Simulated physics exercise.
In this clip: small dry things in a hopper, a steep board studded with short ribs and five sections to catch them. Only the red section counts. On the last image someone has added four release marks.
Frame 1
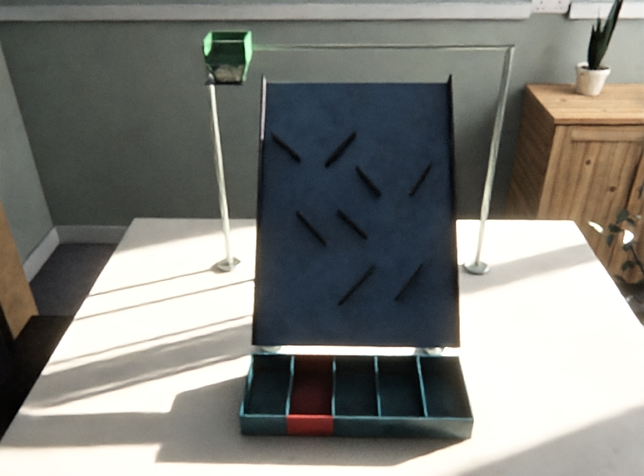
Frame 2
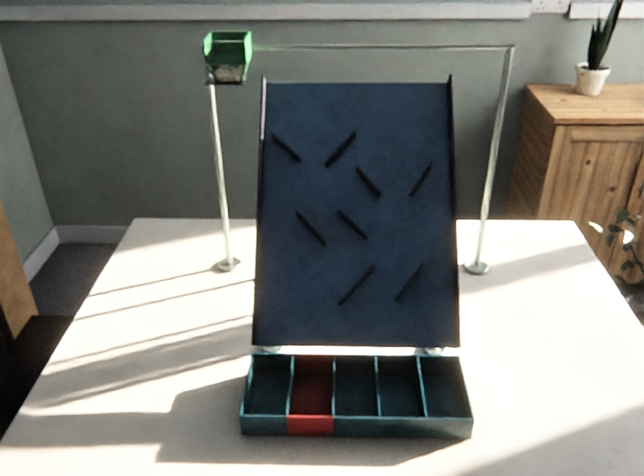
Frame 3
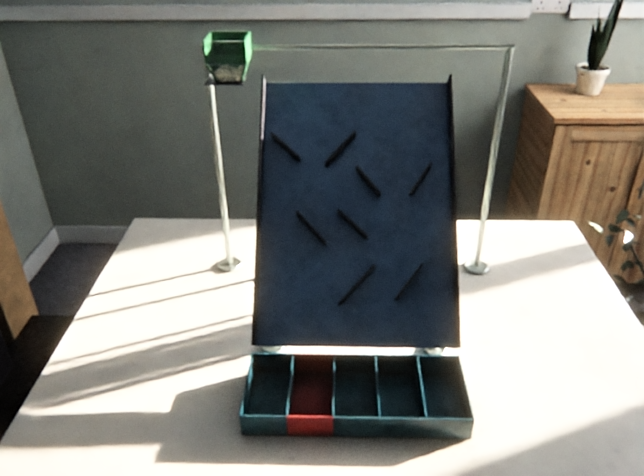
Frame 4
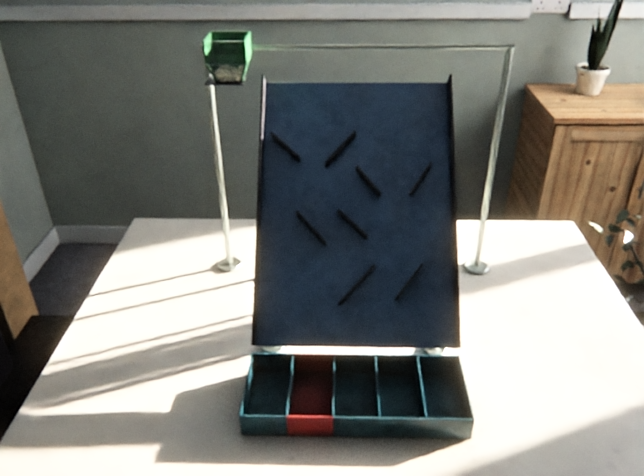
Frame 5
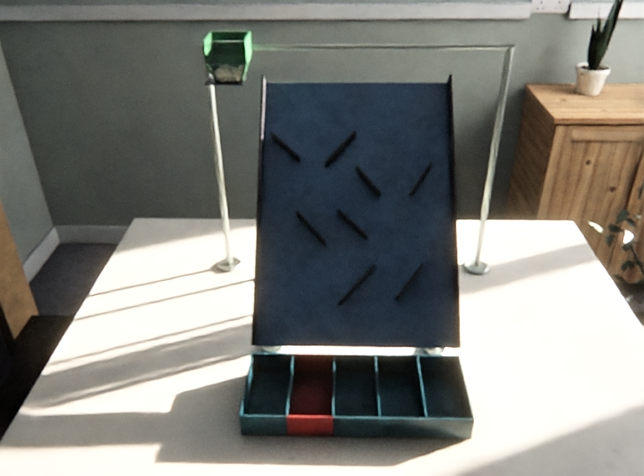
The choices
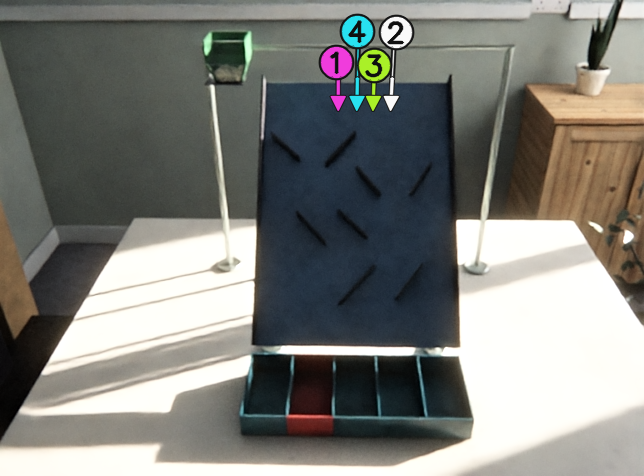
A steep dark blue board with short slanted ribs stood on a sunlit table above a tray of five sections, one red, while a small green hopper sat at upper left and nothing moved.
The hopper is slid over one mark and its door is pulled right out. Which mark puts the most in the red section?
I would pick mark 1.
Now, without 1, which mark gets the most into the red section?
4 it is.
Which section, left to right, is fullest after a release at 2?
The third.
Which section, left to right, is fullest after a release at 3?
It is the third one.
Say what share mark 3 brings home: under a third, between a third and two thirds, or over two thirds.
It is under a third.
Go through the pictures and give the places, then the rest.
In the first picture, hopper (230, 78), white beans, door shut.
In the second picture, ribs (271, 132) to (299, 157), (326, 163) to (355, 131), (357, 166) to (380, 193).
In the third picture, ribs (411, 192) to (432, 162), (296, 211) to (325, 242), (338, 209) to (367, 236).
In the fourth picture, ribs (339, 304) to (375, 264), (397, 298) to (423, 264).
In the fifth picture, red section (310, 425), number 2 of 5 from the left.
On the marked copy, mark 1 meets the board at (338, 105); mark 2 meets the board at (390, 105); mark 3 meets the board at (373, 105); mark 4 meets the board at (356, 105).
Choosing 1, roughly half in the red section, roughly half in other sections.
Choosing 2, just a few in the red section, almost all in other sections.
Choosing 3, about a tenth in the red section, almost all in other sections.
Choosing 4, roughly a quarter in the red section, the larger part in other sections.
